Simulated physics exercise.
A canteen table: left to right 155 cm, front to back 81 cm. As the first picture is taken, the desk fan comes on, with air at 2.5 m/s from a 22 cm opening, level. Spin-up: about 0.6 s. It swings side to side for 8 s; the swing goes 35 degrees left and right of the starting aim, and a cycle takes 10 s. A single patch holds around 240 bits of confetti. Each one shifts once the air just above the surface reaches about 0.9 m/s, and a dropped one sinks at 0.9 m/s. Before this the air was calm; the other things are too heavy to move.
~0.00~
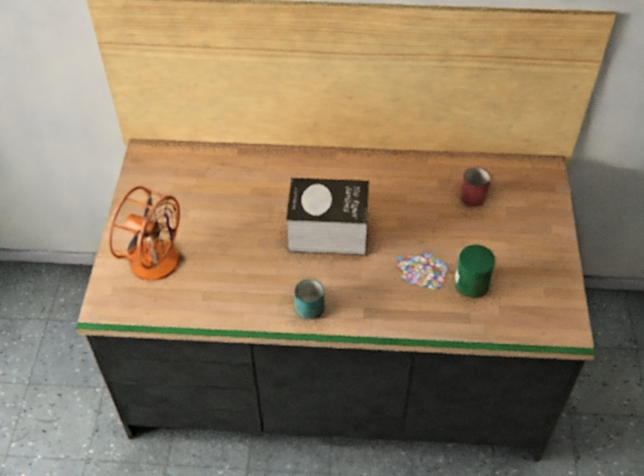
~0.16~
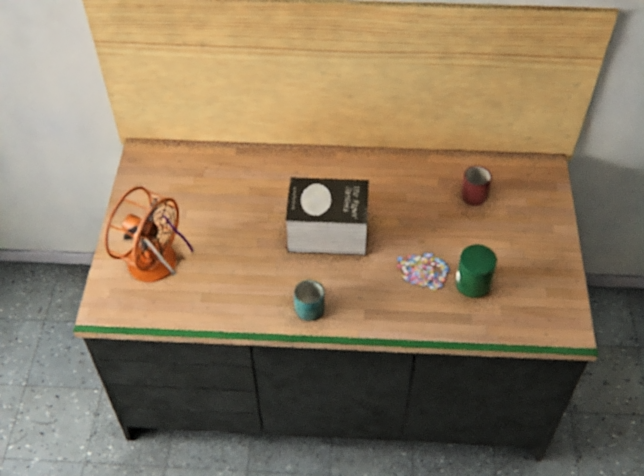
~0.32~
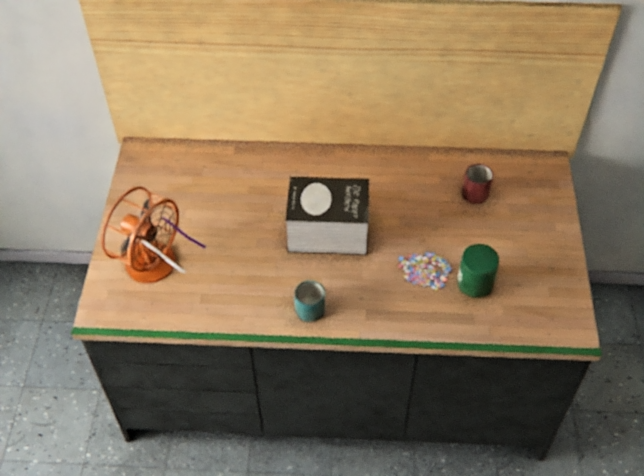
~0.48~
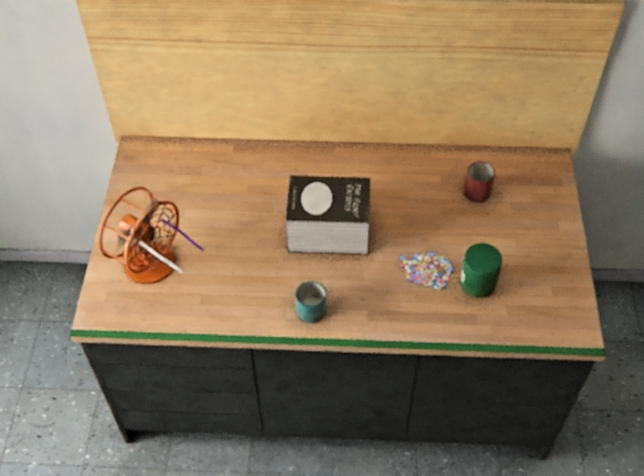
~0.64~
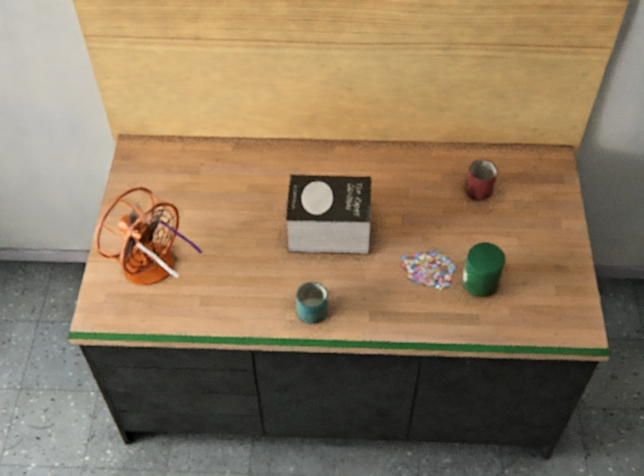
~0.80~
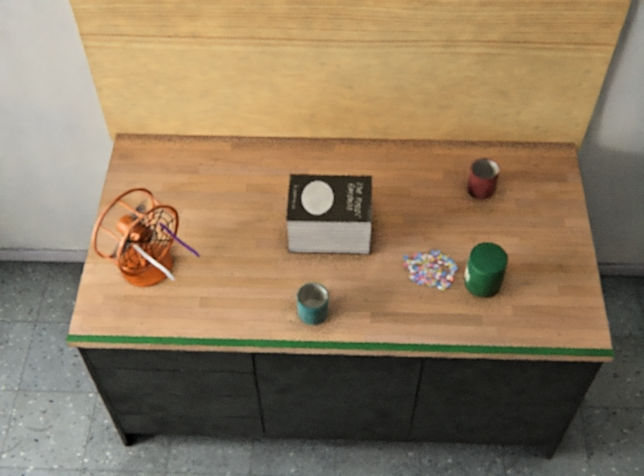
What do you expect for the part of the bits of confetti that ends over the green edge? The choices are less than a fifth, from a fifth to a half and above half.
I'd expect that of the bits of confetti, only under one fifth finish past the green edge.
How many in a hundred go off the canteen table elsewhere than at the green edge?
I would put it at around 20 per cent.
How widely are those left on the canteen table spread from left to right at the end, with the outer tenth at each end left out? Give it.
Around 40 cm.
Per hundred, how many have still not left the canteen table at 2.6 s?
I'd estimate about 100 per cent.
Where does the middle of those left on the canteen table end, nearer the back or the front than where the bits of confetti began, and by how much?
Looks like a rearward shift by some 25 cm.
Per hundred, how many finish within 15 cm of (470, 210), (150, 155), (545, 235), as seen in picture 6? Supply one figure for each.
Estimates in listed order: 15 %; 0 %; 15 %.
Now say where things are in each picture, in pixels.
In the first frame, the middle of the bits of confetti is near (423, 272), none has stirred yet and the mouth of the desk fan is at (145, 227).
In the second frame, the middle of the bits of confetti is near (424, 272), none has stirred yet and the green edge is centred on (332, 344).
In the third frame, the middle of the bits of confetti is near (425, 272), none has stirred yet, the top of a jar is at (481, 258) and the top of a book is at (328, 199).
In the fourth frame, the middle of the bits of confetti is near (427, 271), none has stirred yet and the head of the desk fan has turned about 10 degrees towards the front.
In the fifth frame, the middle of the bits of confetti is near (429, 271) and none has stirred yet.
In the sixth frame, the middle of the bits of confetti is near (431, 271), none has stirred yet and the head of the desk fan has turned about 17 degrees towards the front.
After 1.6 s, 100 % are still on the top, 0 % are over the green edge; the middle of those left on the top is near (431, 271).
After 2.6 s, 100 % are still on the top, 0 % are over the green edge; the middle of those left on the top is near (433, 272).
After 4.4 s, 100 % are still on the top, 0 % are over the green edge; the middle of those left on the top is near (433, 272).
After 8.0 s, at the end, 1 % are over the green edge; the middle of those left on the top is near (518, 196).
